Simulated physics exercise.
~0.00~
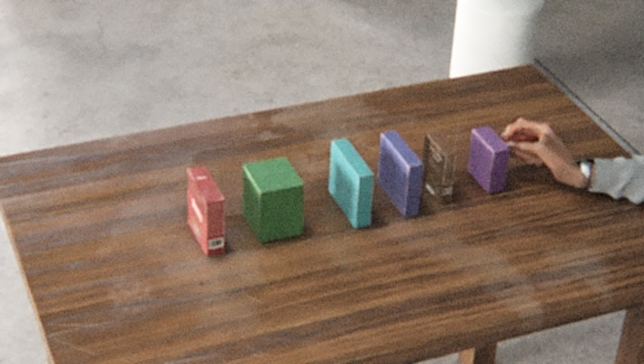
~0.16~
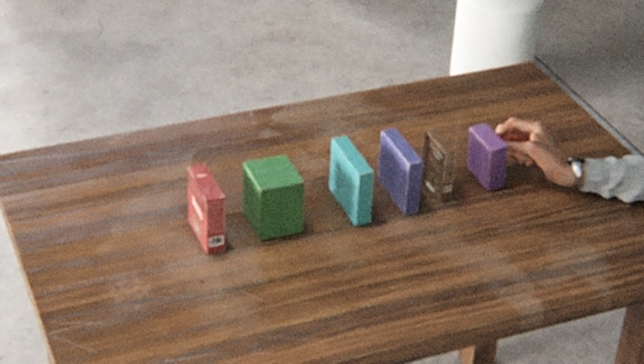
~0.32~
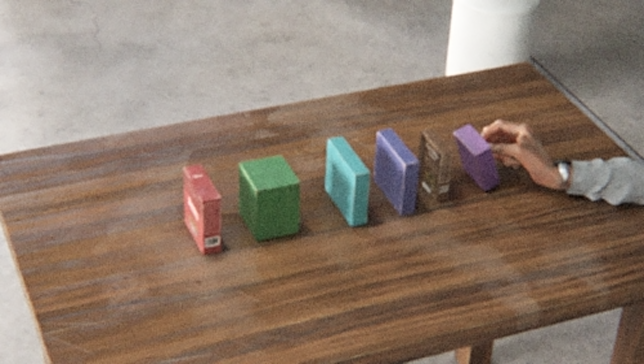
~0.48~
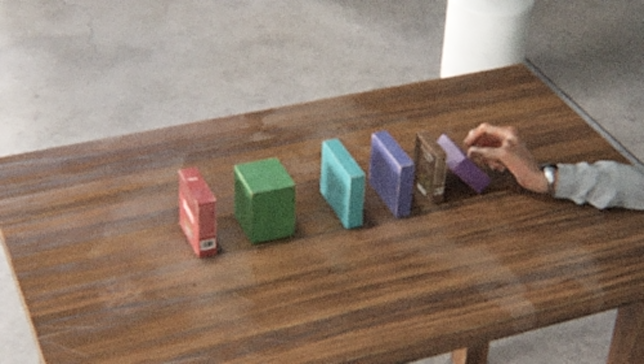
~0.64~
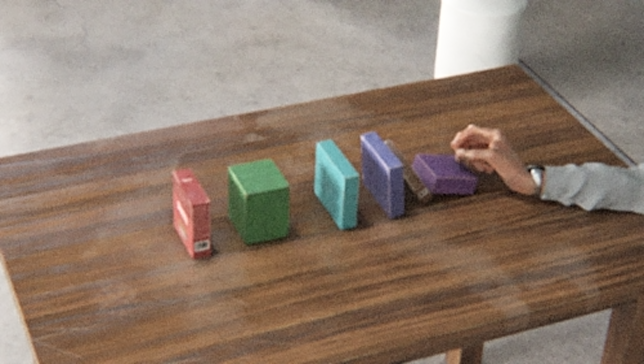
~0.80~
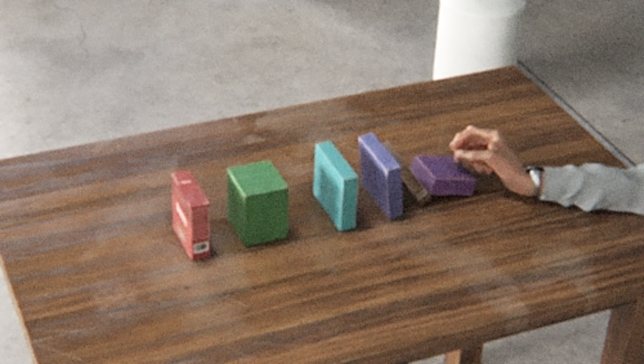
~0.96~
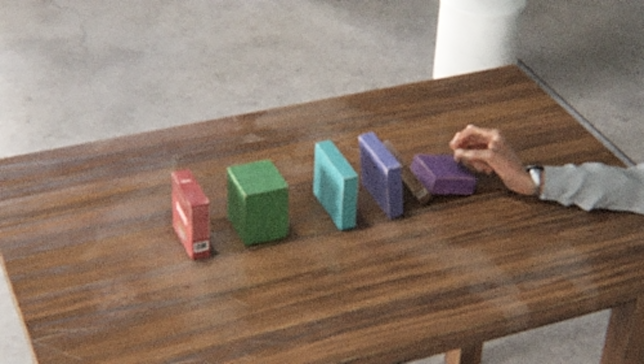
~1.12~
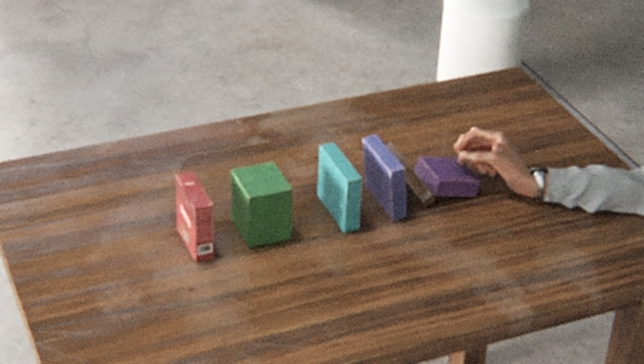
Purple board tipped left by a hand, knocking the brown packet against the blue block, which stays standing with the others.
